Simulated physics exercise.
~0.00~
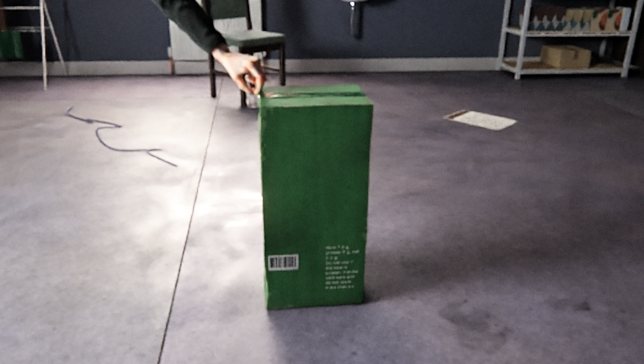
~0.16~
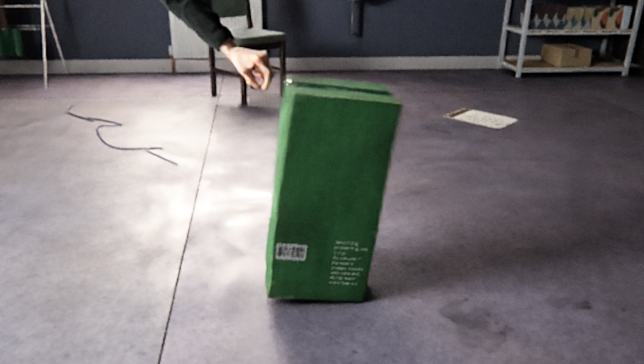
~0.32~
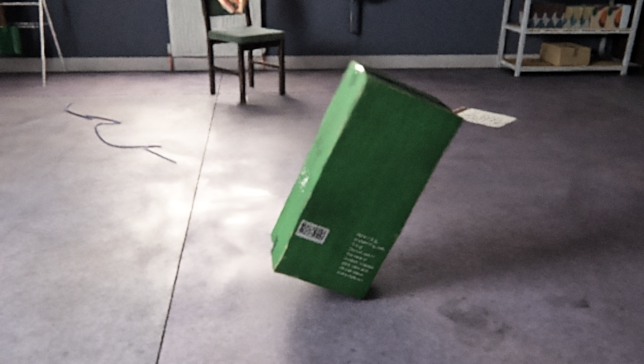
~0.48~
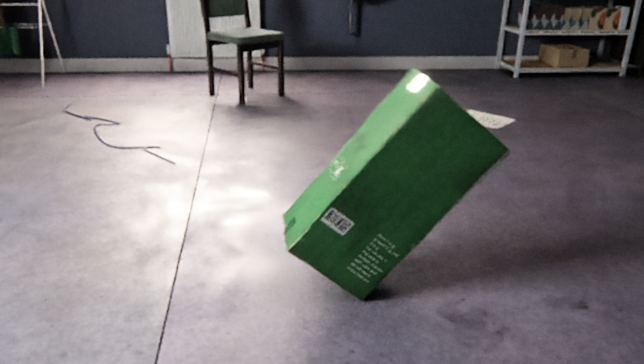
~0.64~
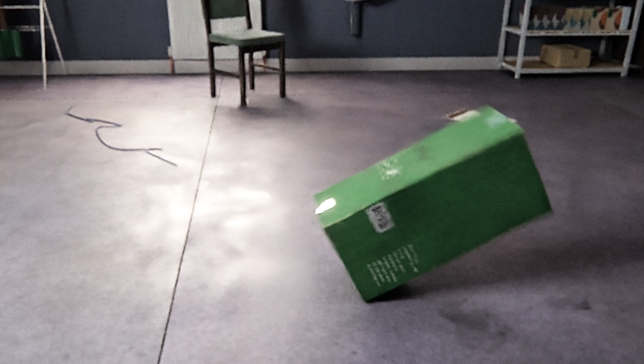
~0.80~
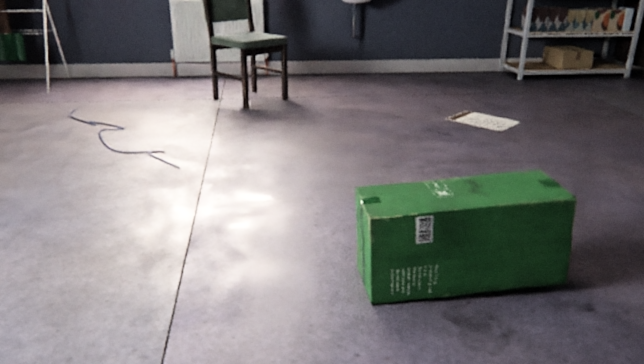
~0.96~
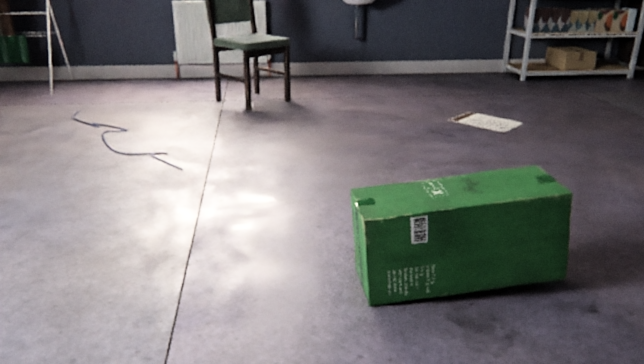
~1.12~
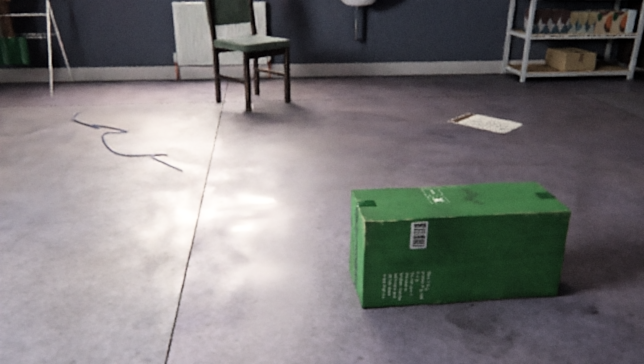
In a room with a smooth grey floor, a tall green box stands upright in front of a dark chair and a white shelf unit, with a hand touching its top from the left. The box starts to tilt to the right as the hand lets go and draws back out of view. It leans further and further, pivoting on its lower right edge while its left side lifts off the floor. Without rocking back, it topples over to the right and lands on its side. There it stays, lying lengthwise on the floor.
